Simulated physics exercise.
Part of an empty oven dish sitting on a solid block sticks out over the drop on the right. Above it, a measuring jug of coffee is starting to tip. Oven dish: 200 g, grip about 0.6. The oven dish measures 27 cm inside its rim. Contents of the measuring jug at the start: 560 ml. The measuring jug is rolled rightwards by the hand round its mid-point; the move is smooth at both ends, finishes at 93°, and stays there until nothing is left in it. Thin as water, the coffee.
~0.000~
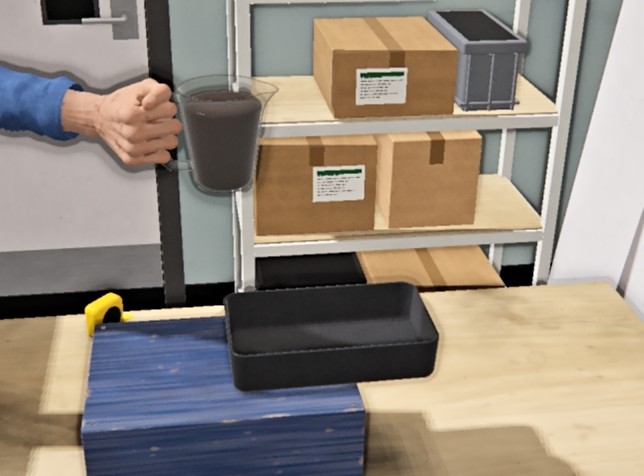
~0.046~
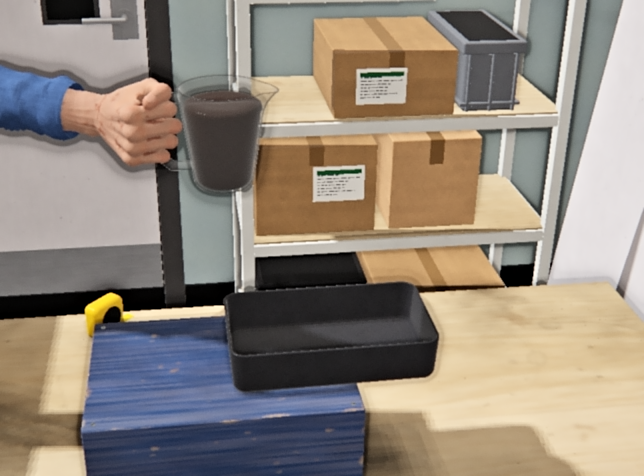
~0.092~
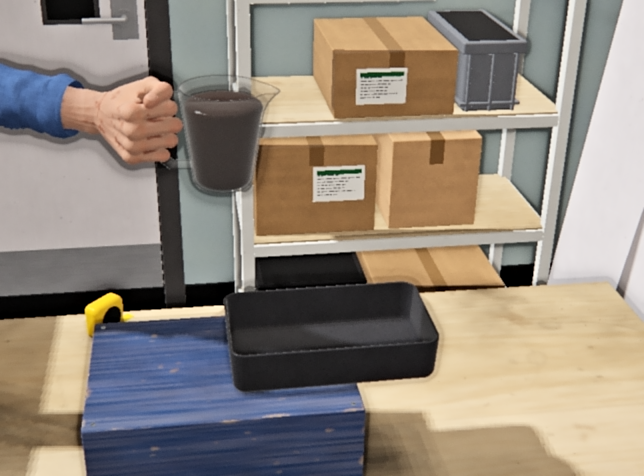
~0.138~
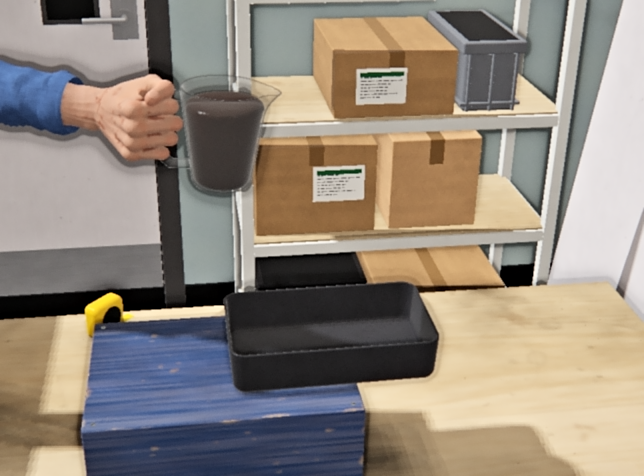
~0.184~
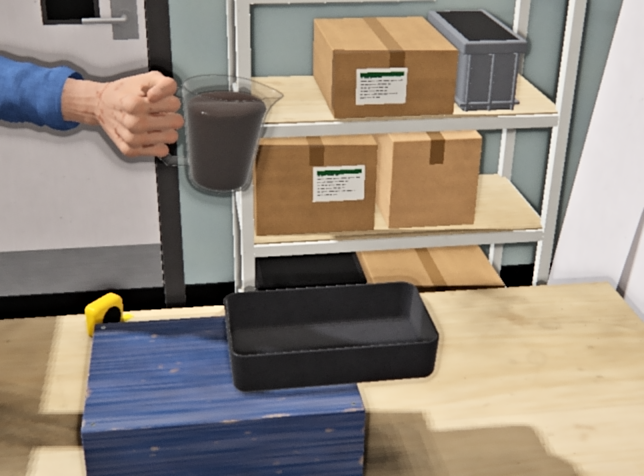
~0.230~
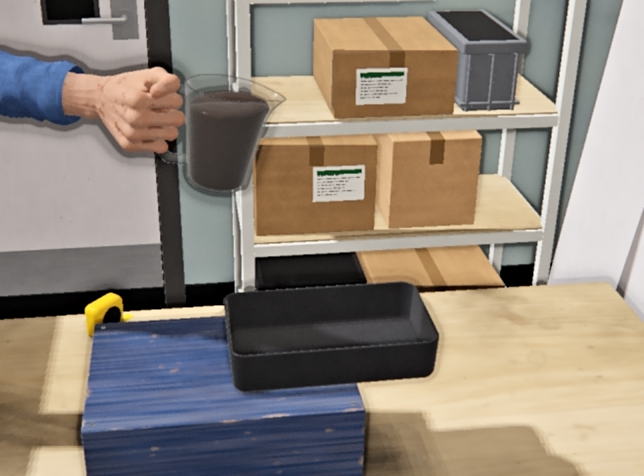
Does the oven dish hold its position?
No, it tips off.
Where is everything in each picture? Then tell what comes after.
The first picture shows tilt 0°; pouring edge (279, 88); surface from (182, 103) to (262, 101); the oven dish's rim runs from (227, 325) to (426, 311); the block's edge is at (362, 410).
The second picture shows tilt 0°; pouring edge (279, 88); surface from (183, 103) to (263, 101).
The third picture shows tilt 2°; pouring edge (280, 89); surface from (183, 102) to (263, 101).
The fourth picture shows tilt 4°; pouring edge (282, 91); surface from (185, 102) to (265, 102).
The fifth picture shows tilt 7°; pouring edge (284, 94); surface from (186, 102) to (267, 101).
The sixth picture shows tilt 10°; pouring edge (286, 98); surface from (188, 103) to (269, 102).
By 0.63 s the tilt is 59° and 82 per cent is still to pour; the oven dish lies level with 1 per cent in it.
By 0.93 s the tilt is 89° and 36 per cent is still to pour; the oven dish leans 9° with 26 per cent in it.
By 1.24 s the tilt is 93° and 5 per cent is still to pour; the oven dish leans 80° with 32 per cent in it.
By 1.58 s the tilt is 93° and 0 per cent is still to pour; the oven dish leans 121° with 0 per cent in it.
At rest the oven dish leans 180° with 0 per cent in it.
